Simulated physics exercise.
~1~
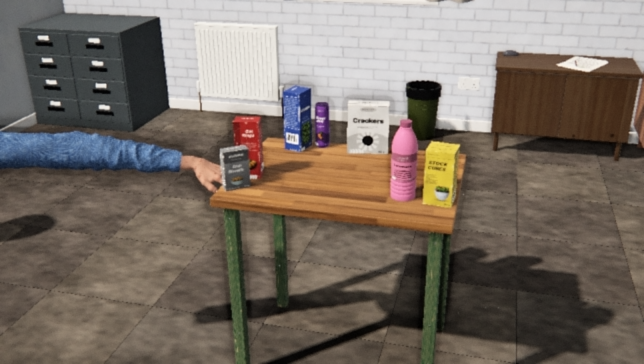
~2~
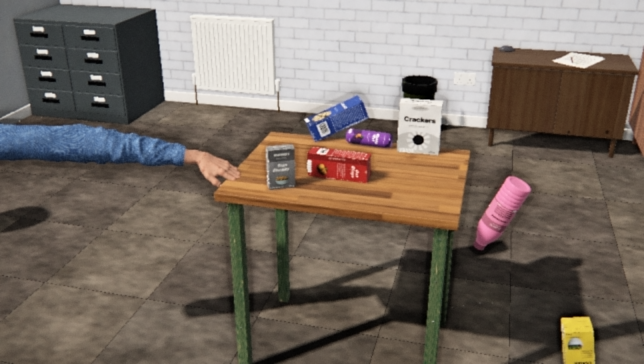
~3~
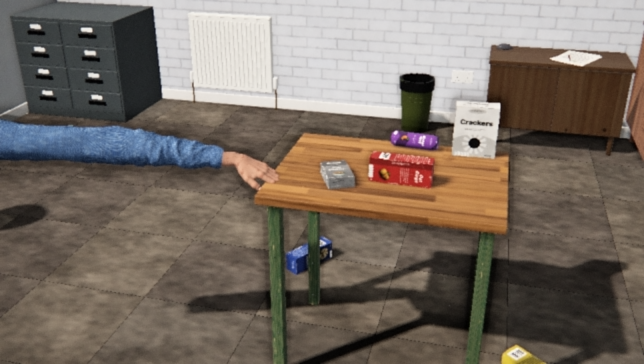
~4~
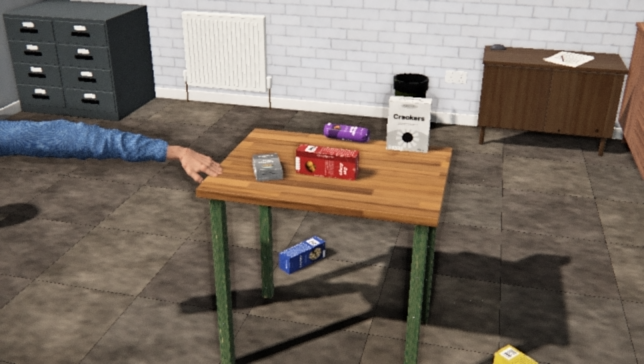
In this clip, a hand at the left edge of a wooden table jolts it back and forth, toppling several items and sending a pink bottle, yellow carton and then blue carton to the floor, while grey and red packets and a purple can end lying near the upright white packet.
